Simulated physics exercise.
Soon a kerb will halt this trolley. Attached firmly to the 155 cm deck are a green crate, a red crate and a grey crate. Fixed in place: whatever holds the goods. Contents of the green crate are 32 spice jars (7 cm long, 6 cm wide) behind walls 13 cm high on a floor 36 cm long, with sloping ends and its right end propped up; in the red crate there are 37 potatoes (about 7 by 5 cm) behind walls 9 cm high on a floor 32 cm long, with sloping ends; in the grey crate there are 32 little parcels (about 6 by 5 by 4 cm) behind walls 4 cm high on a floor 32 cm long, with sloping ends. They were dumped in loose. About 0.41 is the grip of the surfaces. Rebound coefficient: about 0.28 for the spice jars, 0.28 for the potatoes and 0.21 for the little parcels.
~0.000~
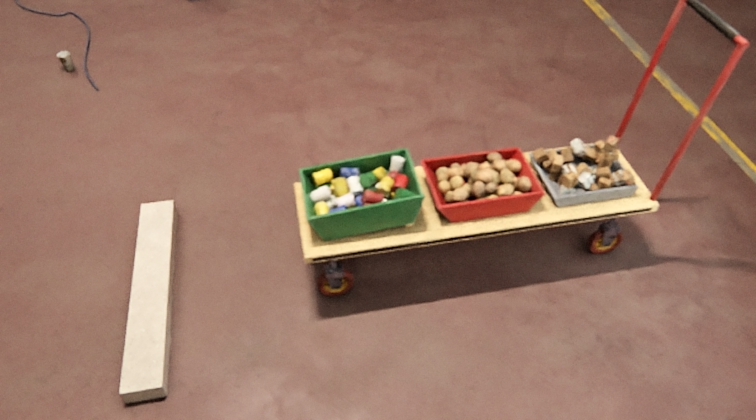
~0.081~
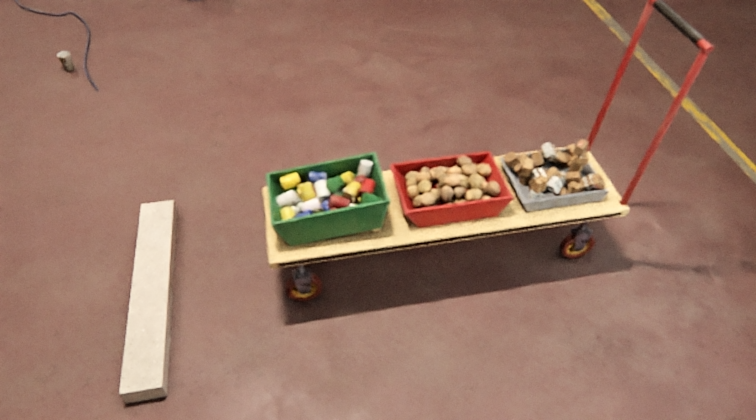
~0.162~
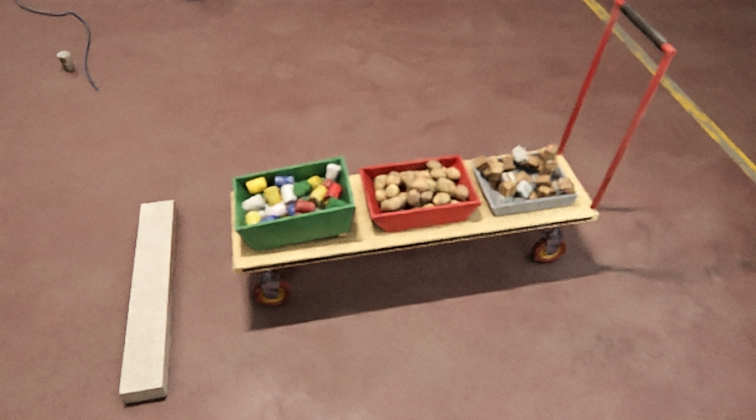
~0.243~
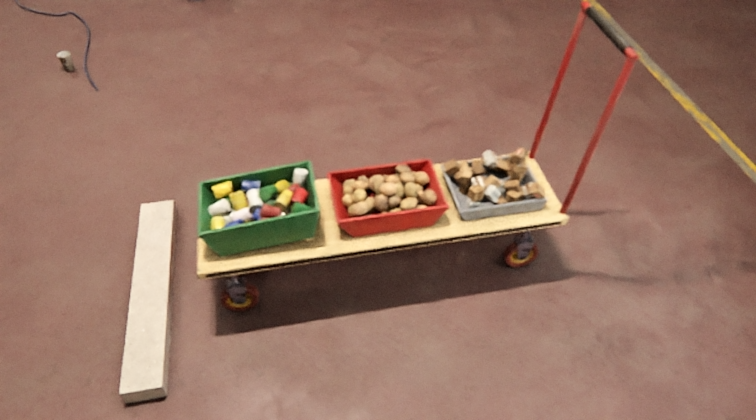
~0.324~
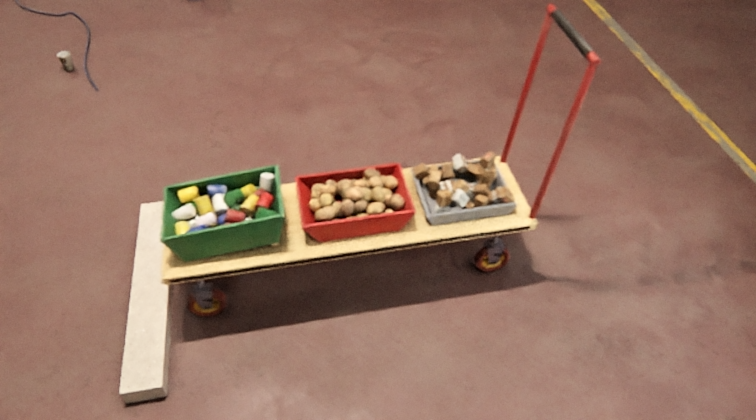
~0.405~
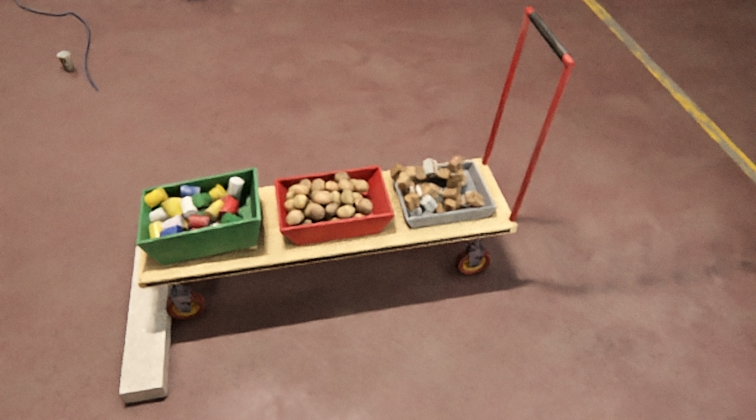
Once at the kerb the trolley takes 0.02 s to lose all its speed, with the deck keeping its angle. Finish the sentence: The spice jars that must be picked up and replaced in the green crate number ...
... less than a sixth of them.
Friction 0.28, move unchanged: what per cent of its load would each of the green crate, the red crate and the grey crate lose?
Green crate 10, red crate 20, grey crate 30 per cent.
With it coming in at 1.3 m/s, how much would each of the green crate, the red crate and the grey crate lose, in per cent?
Then the green crate sheds 0 per cent of its load, the red crate 0 per cent, and the grey crate 20 per cent.
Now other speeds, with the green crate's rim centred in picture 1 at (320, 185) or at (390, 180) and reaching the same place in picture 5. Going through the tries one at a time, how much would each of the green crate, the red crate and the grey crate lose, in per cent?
Green crate: 0 / 0 percent; red crate: 0 / 20 percent; grey crate: 20 / 40 percent.
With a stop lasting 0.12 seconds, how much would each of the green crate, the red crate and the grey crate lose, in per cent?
With that change, green crate 0 per cent, red crate 0 per cent, grey crate 20 per cent.
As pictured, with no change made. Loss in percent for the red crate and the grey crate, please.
Red crate: 15 %; grey crate: 35 %.
After 0.47 s, the green crate has all 32, the red crate has all 37 and the grey crate is down by 4 of 32.
After 0.59 s, the green crate has all 32, the red crate is down by 1 of 37 and the grey crate is down by 8 of 32.
After 0.82 s, the green crate is down by 1 of 32, the red crate is down by 5 of 37 and the grey crate is down by 11 of 32.
Final count (at 1.32 s), the green crate is down by 1 of 32, the red crate is down by 5 of 37 and the grey crate is down by 11 of 32. Asked share, 1 of 32, 3 per cent.
